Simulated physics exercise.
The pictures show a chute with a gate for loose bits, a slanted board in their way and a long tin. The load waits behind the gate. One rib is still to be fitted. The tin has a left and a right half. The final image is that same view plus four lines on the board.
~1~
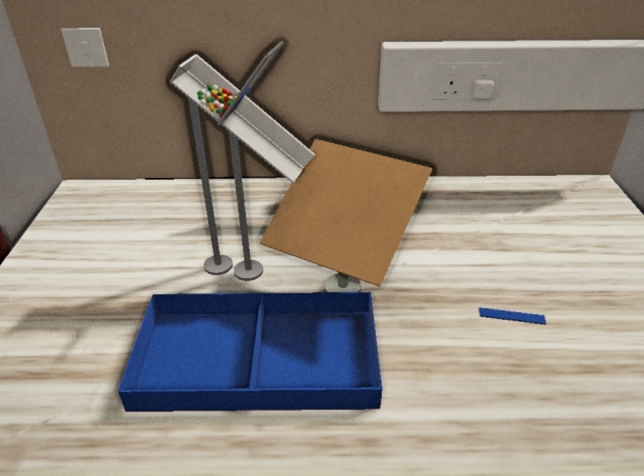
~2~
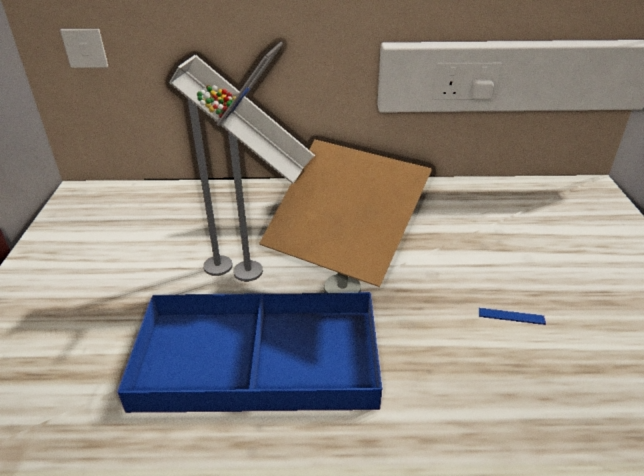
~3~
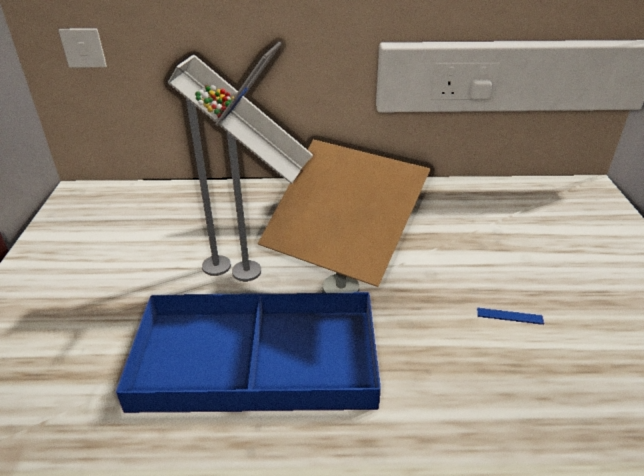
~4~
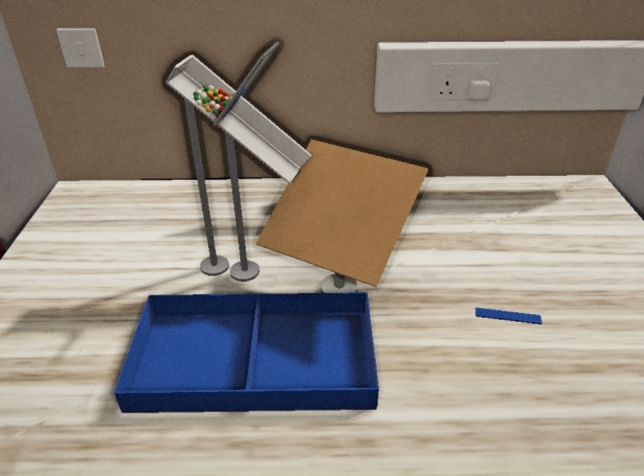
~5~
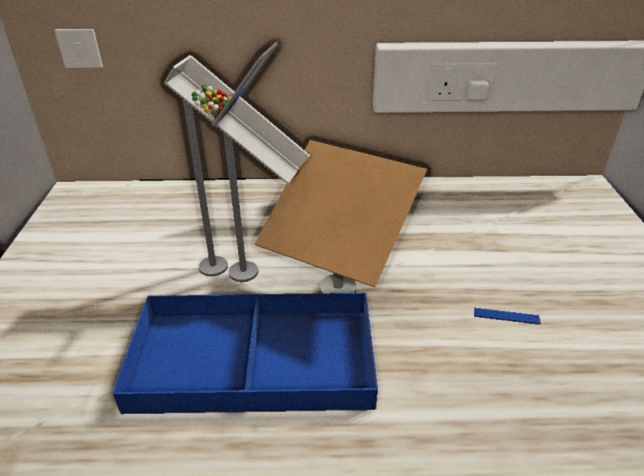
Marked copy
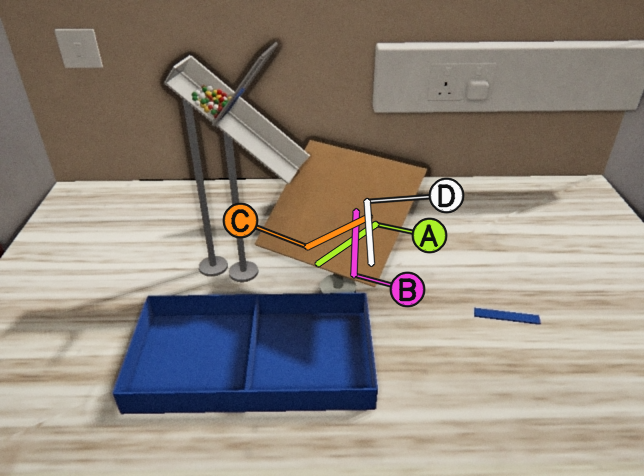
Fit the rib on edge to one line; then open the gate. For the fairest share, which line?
Line C.
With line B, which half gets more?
More lands on the right.
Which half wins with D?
More lands on the right.
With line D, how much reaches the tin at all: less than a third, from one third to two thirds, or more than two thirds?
It is more than two thirds.
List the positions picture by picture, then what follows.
In the first picture, load behind the gate (220, 99), round plastic beads; lip of the chute (299, 175), sloping fairly steeply.
In the second picture, middle of the board (344, 206), tilted fairly steeply; middle of its low edge (316, 264); of its high edge (370, 153).
In the third picture, front corners of the tin (117, 392) and (380, 389); front end of its middle wall (249, 390); gate still shut (239, 97).
In the fourth picture, middle of the load (216, 100); lip (295, 176).
In the fifth picture, middle of the load (214, 100); lip (294, 176).
On the marked copy, line A from (375, 224) to (318, 263); line B from (356, 211) to (353, 274); line C from (369, 216) to (307, 246); line D from (367, 201) to (371, 263).
With A, of what is caught, about a tenth in the left half, almost all in the right.
With B, of what is caught, just a few in the left half, almost all in the right.
With C, of what is caught, roughly half in the left half, roughly half in the right.
With D, of what is caught, just a few in the left half, almost all in the right.
